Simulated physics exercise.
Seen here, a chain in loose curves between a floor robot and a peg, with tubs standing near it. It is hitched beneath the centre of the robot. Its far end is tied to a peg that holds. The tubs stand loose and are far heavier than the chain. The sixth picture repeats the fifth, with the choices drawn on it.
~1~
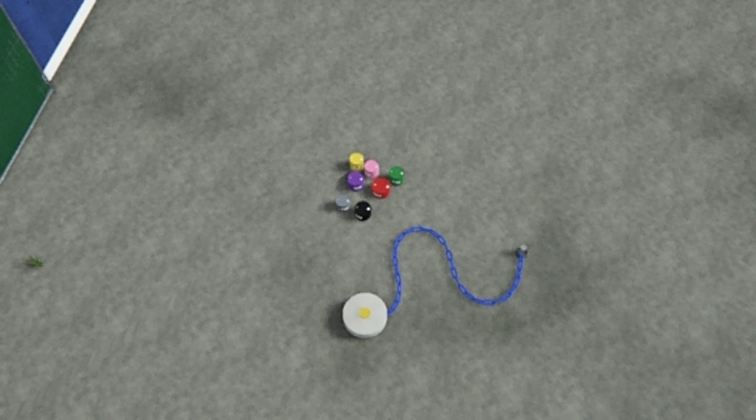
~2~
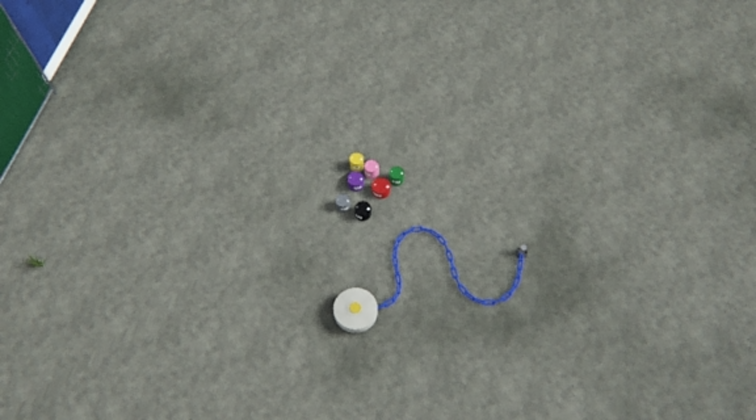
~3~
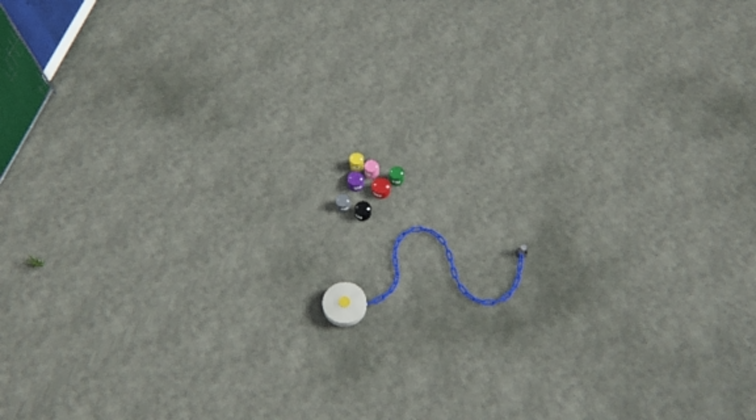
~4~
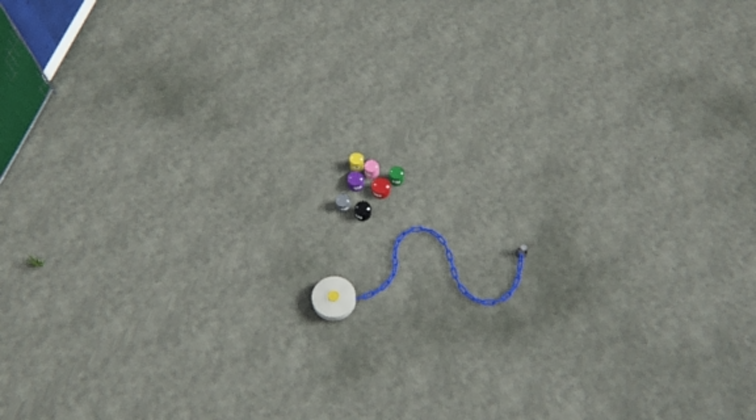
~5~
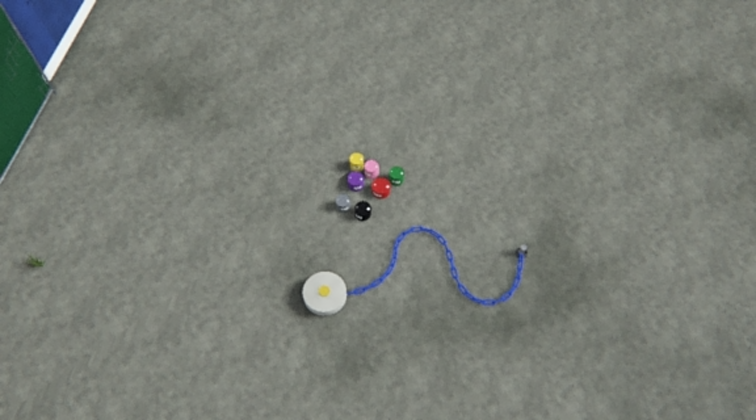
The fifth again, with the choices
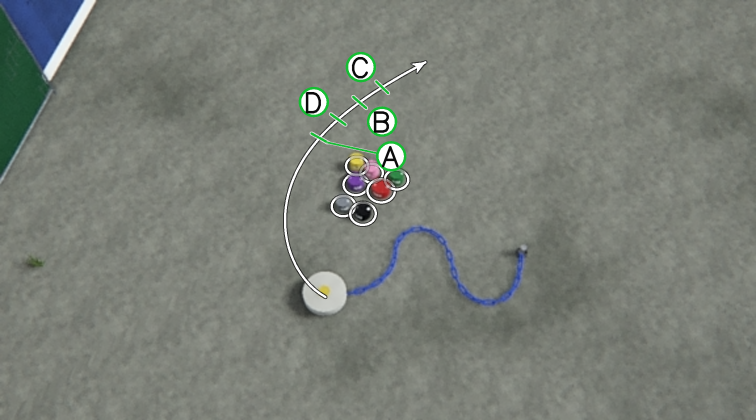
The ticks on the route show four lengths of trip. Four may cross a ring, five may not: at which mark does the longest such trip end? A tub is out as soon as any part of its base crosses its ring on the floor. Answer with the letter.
As far as tick B.
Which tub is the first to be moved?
The grey one.
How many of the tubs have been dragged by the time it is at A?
By then, none.
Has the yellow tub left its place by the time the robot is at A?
No.
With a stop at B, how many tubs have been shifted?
By then, two.
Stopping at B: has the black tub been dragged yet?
By then, yes.
On the marked copy, A at (320, 138); B at (360, 102); C at (382, 87); D at (338, 119); the route from (325, 297) via (310, 150) to (426, 62).
With B. Early on, robot (284, 219).
Further on, robot (310, 145).
At the end, robot (359, 98); grey tub (360, 195); black tub (372, 203); two over the rings.
As for the rest, A is within the limit but short; C has seven over the rings; D is within the limit but short.
